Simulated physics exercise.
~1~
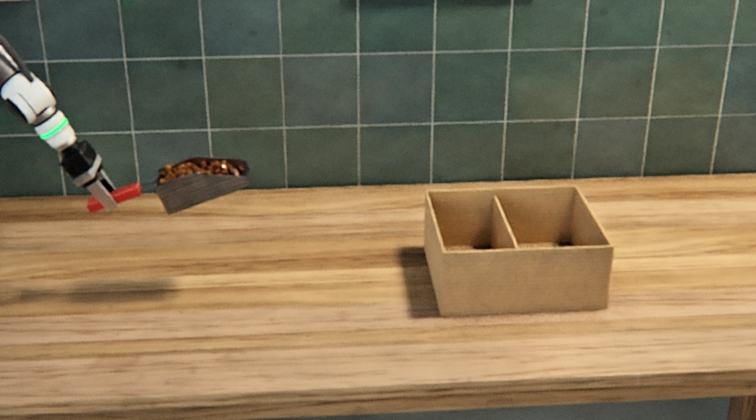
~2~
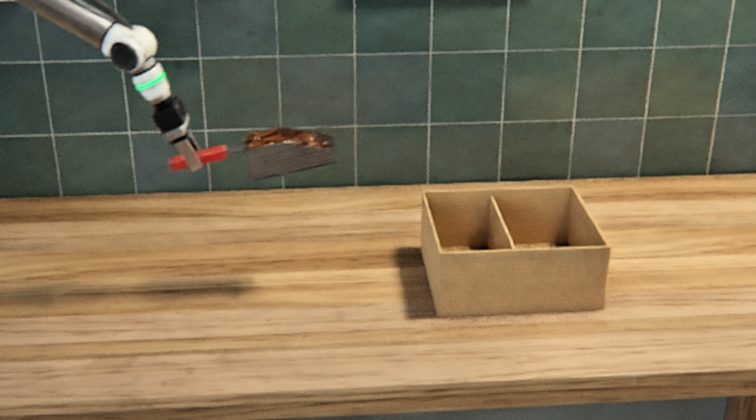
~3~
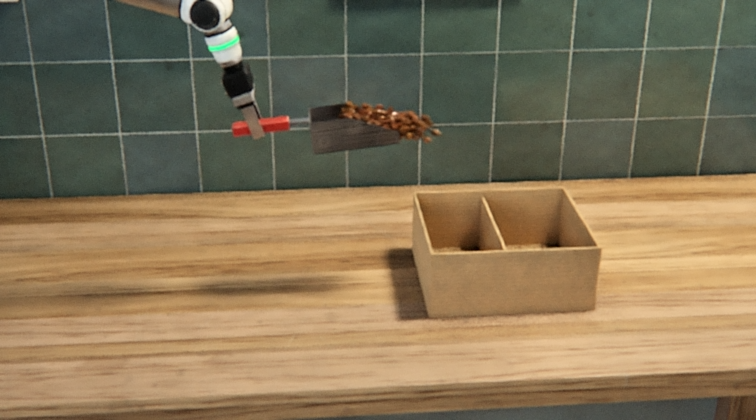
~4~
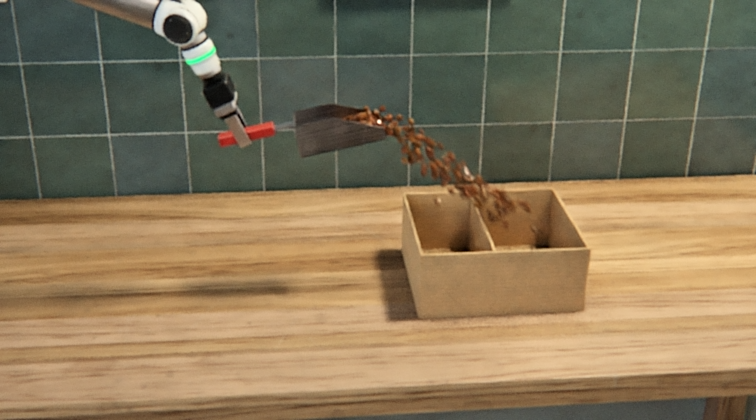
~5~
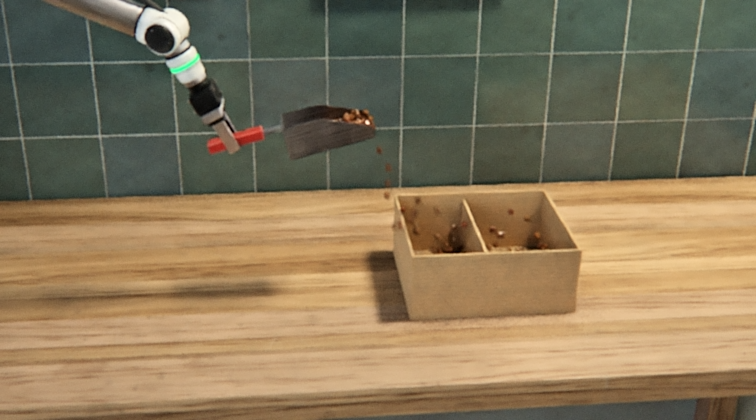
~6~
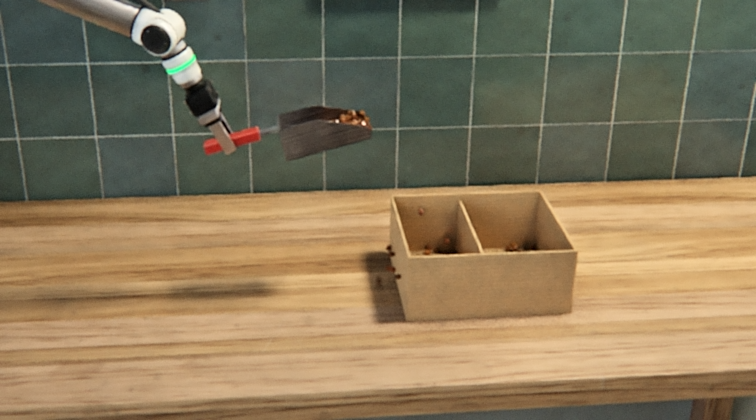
Brown pellets streamed off a metal scoop as a robot arm swung it right toward a divided box, scattering into both compartments while a few dropped outside the left edge; the arm eased back and stopped with some still on the scoop.
